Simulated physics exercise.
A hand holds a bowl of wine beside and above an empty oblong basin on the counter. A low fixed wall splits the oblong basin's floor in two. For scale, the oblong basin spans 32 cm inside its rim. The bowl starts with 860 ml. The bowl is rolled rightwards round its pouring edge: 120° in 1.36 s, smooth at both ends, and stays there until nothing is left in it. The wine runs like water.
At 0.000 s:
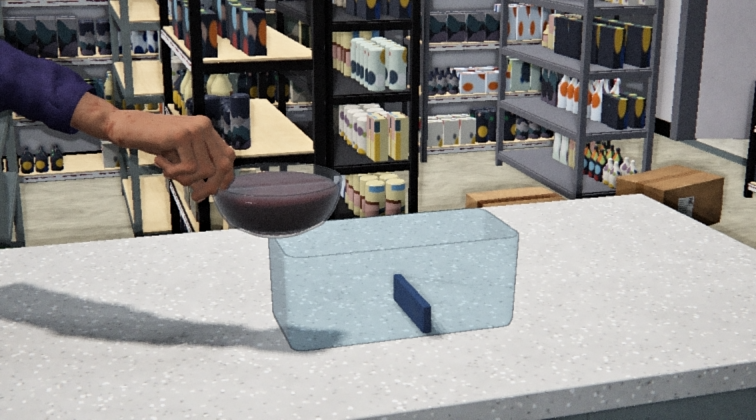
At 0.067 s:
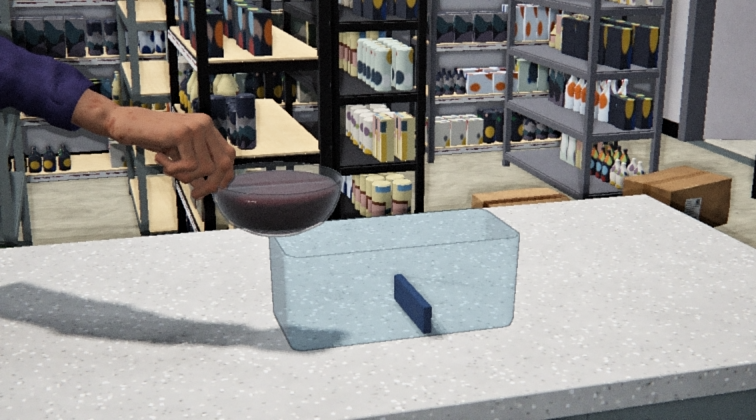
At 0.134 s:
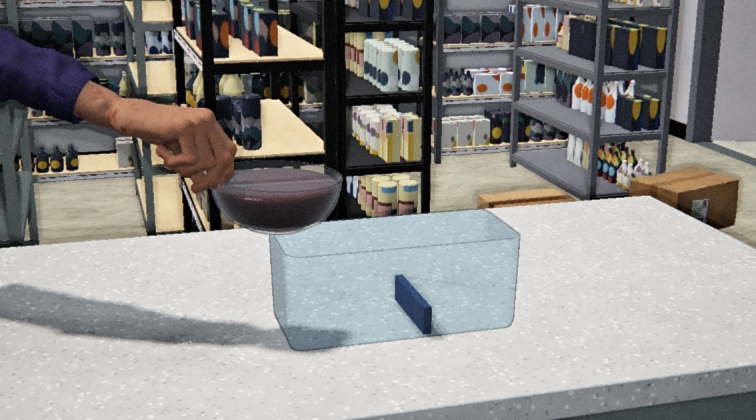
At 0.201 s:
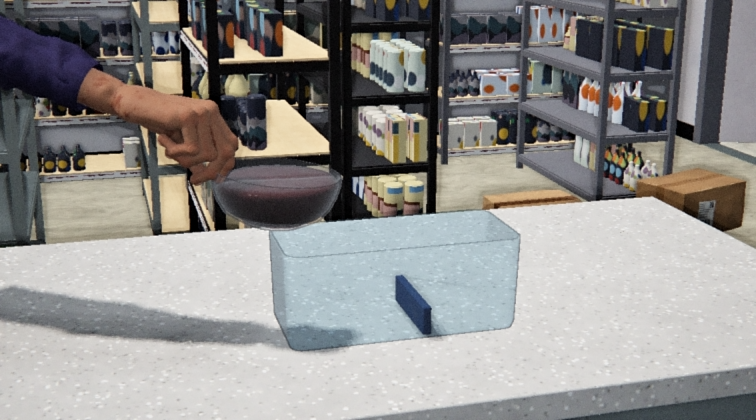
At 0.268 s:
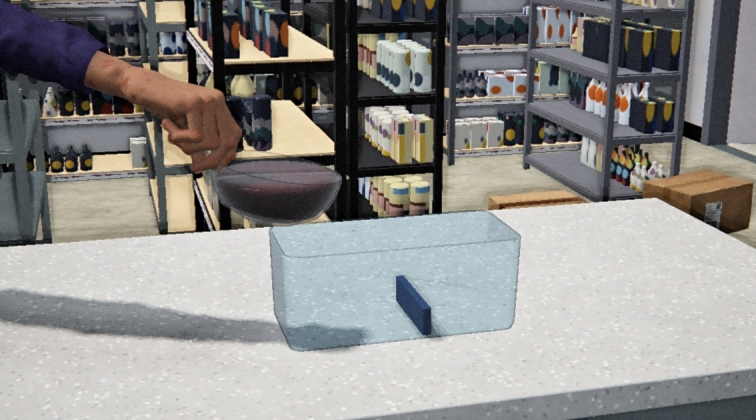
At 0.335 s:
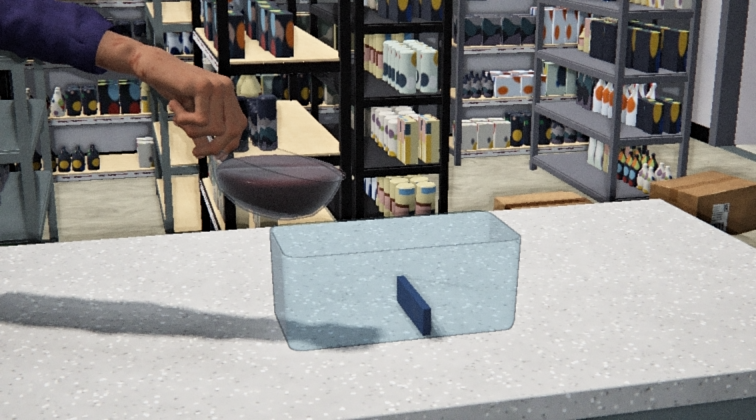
The clip opens with a hand holding a glass bowl of dark wine level above the left side of an empty, clear oblong basin with a small blue wall inside. The hand slowly rolls the bowl rightwards, a slight lean growing to a modest tilt, and the wine shifts up to its right rim.
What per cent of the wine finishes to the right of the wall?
The far part has some 59 per cent.
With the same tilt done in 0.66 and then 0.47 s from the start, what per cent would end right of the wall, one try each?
First 50, then 55 per cent.
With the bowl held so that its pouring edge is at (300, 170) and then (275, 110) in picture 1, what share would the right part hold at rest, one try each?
First 15, then 10 per cent.
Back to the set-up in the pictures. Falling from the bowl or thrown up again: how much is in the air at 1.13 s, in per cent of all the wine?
About 2 per cent.
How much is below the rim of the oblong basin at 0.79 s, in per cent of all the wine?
About 42 per cent.
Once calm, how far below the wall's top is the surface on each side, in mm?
Some 24 mm on the left and 8 mm on the right.
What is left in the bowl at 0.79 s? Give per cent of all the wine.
Some 22 per cent.
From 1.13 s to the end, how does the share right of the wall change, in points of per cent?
It goes down by about 1.
Then, 0.79 s in, the tilt is 75° and 23 per cent is still to pour, 22 is left of the wall and 19 right of it.
Then, 1.13 s in, the tilt is 112° and 0 per cent is still to pour, 38 is left of the wall and 61 right of it.
Then, 1.48 s in, the tilt is 120° and 0 per cent is still to pour, 40 is left of the wall and 59 right of it.
Then, 1.86 s in, the tilt is 120° and 0 per cent is still to pour, 40 is left of the wall and 59 right of it.
Finally, 40 per cent lies left of the wall, 59 right of it and 0 outside.
